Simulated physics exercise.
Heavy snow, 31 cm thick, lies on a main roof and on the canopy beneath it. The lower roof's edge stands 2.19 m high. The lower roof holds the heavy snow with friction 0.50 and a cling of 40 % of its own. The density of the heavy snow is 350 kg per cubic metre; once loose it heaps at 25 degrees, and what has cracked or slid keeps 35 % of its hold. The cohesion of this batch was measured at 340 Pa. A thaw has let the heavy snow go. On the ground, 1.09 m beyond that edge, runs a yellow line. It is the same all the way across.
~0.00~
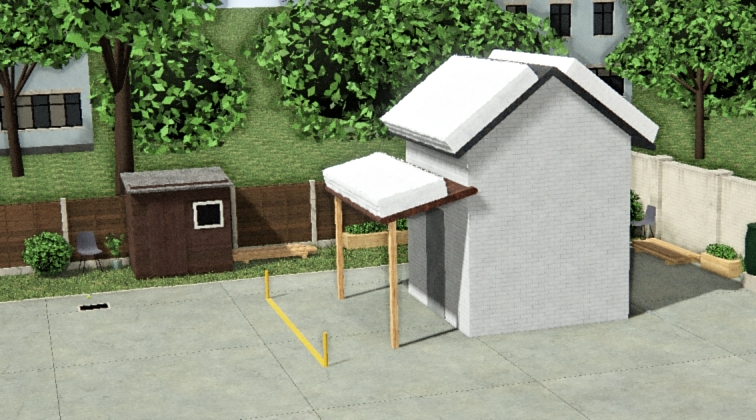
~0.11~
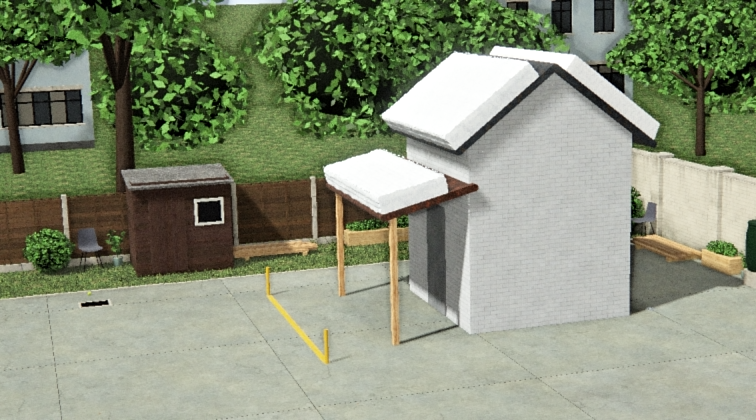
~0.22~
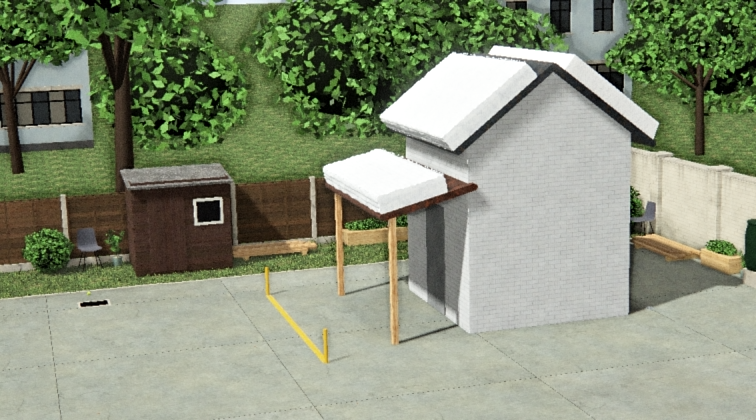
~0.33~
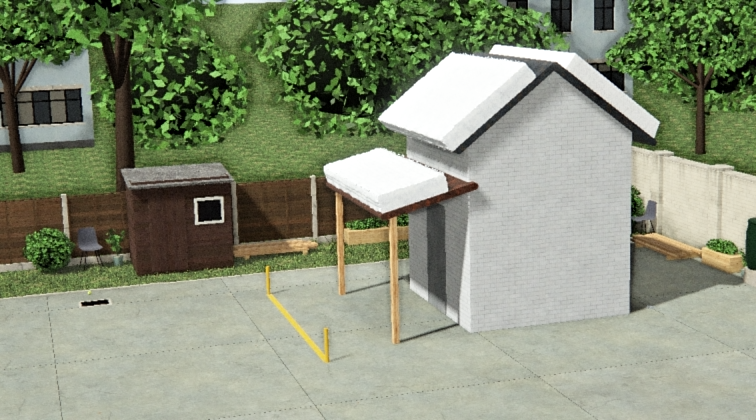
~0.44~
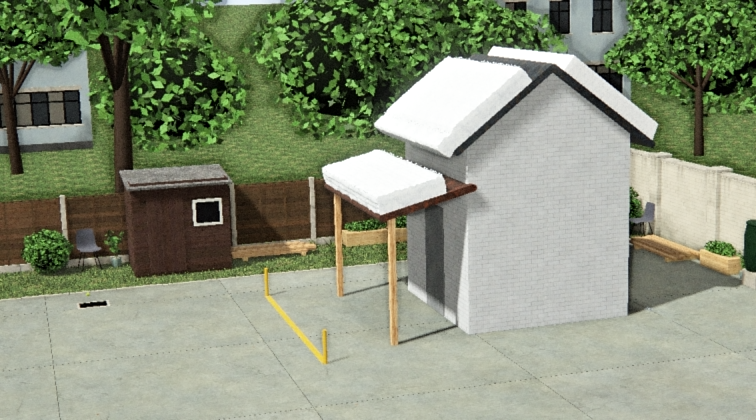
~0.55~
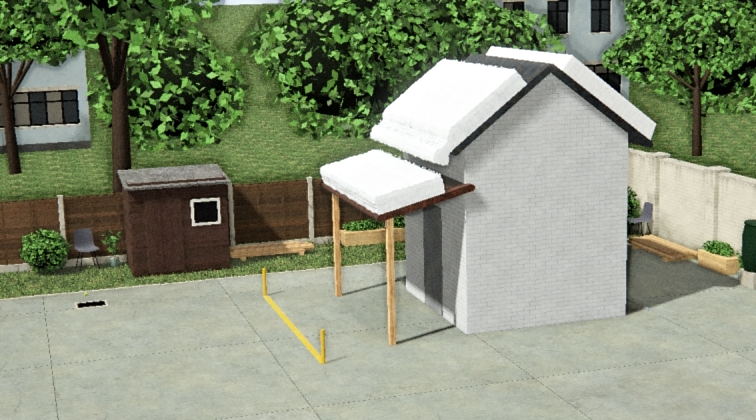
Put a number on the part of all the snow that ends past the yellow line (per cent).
The part of all the snow that ends past the yellow line is near 16 %.
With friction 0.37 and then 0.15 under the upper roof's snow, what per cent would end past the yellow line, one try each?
In turn about 30 %, 40 %.
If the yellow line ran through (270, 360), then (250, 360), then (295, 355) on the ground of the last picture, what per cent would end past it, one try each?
In turn about 2 %, 1 %, 10 %.
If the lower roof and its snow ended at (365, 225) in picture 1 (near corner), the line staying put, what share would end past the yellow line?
Then about 8 %.
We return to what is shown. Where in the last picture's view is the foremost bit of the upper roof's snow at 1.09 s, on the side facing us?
At about (413, 177).
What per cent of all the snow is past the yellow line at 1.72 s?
Some 0 per cent.
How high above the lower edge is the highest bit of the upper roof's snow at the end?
Some 0.7 m.
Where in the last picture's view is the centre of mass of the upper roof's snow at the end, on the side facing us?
At about (371, 263).
After 1.09 s, none is below the lower edge and 0 % is past the line.
After 1.72 s, none is below the lower edge and 0 % is past the line.
After 2.36 s, 26 % is below the lower edge and 0 % is past the line.
After 3.00 s, 44 % is below the lower edge and 15 % is past the line.
After 4.30 s, at the end, 47 % is below the lower edge and 16 % is past the line.
